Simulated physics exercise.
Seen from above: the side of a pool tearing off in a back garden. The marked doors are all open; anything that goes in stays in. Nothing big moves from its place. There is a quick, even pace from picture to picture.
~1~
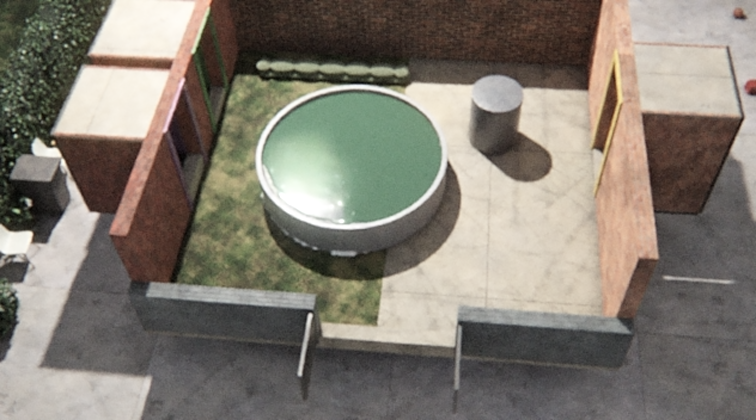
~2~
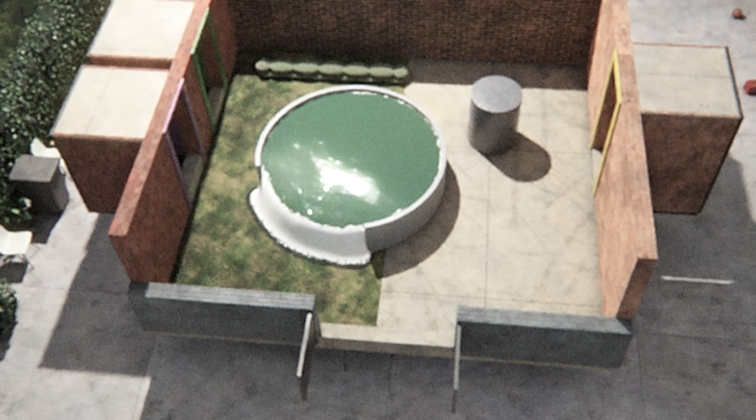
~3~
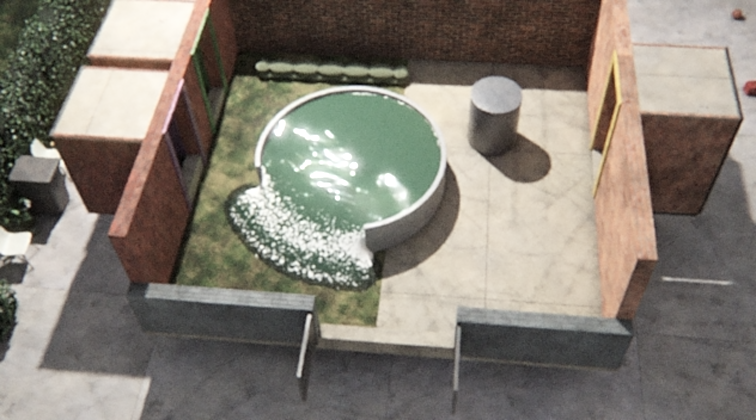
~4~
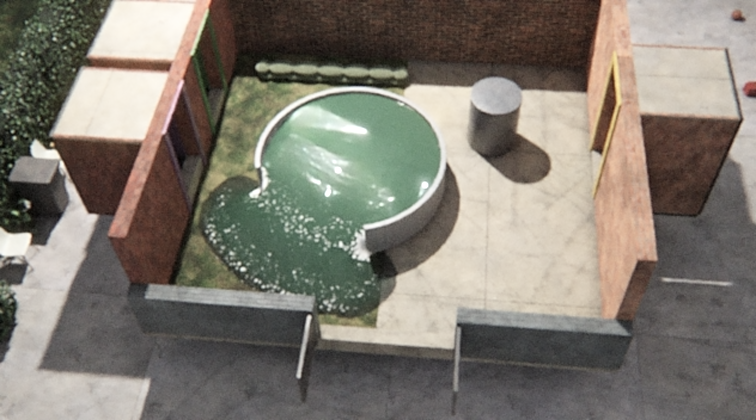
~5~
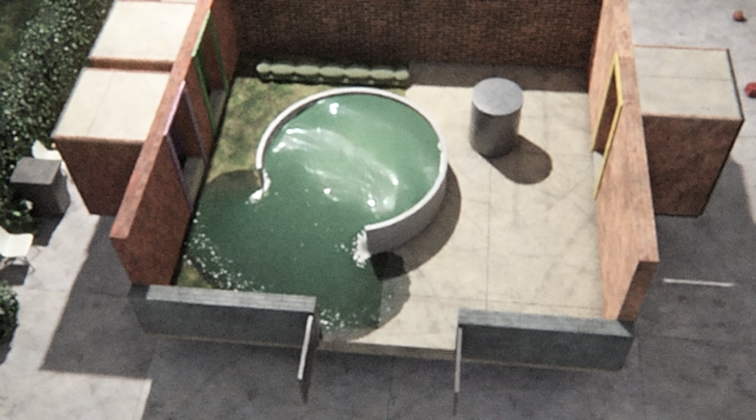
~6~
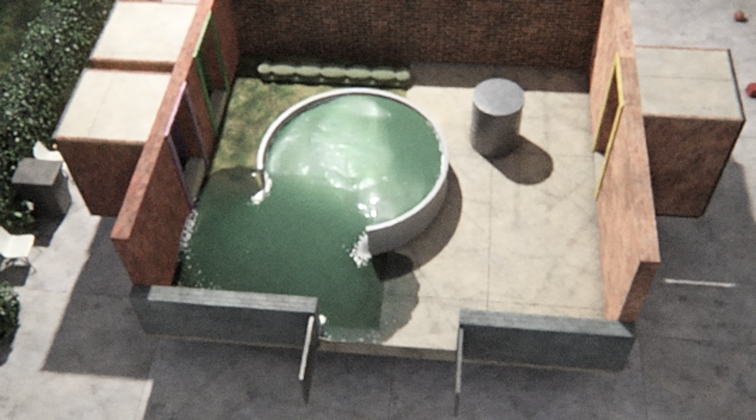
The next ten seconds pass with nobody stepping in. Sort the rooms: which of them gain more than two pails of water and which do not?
The purple door gains no more; the green door gains no more; the yellow door gains no more.
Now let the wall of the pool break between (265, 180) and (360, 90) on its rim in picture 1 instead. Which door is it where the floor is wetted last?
That's the one in yellow.
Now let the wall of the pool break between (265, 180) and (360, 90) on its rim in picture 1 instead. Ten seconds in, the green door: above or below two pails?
Well, green door overshoots, as far as I can tell.
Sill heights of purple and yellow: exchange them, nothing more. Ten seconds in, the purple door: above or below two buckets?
My reading: The purple door exceeds the limit.
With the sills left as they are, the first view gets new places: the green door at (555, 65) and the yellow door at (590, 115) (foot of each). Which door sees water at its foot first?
My answer is the door marked purple.
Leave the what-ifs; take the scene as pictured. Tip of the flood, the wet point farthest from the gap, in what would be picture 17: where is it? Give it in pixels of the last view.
My guess is roughly (474, 336).
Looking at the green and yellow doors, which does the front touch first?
That would be the green one.
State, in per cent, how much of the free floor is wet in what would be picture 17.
I'd guess some 25 per cent.
A moment on, water covers 25 % of the floor; the purple door wet at the sill, nothing in, the green door not reached, the yellow door not reached.
Next, water covers 25 % of the floor; the purple door wet at the sill, nothing in, the green door not reached, the yellow door not reached.
Then, water covers 40 % of the floor; the purple door wet at the sill, nothing in, the green door wet at the sill, nothing in, the yellow door not reached.
Later, water covers 70 % of the floor; the purple door wet at the sill, nothing in, the green door wet at the sill, nothing in, the yellow door wet at the sill, nothing in.
In the end, water covers 95 % of the floor; the purple door wet at the sill, nothing in, the green door wet at the sill, nothing in, the yellow door wet at the sill, nothing in.
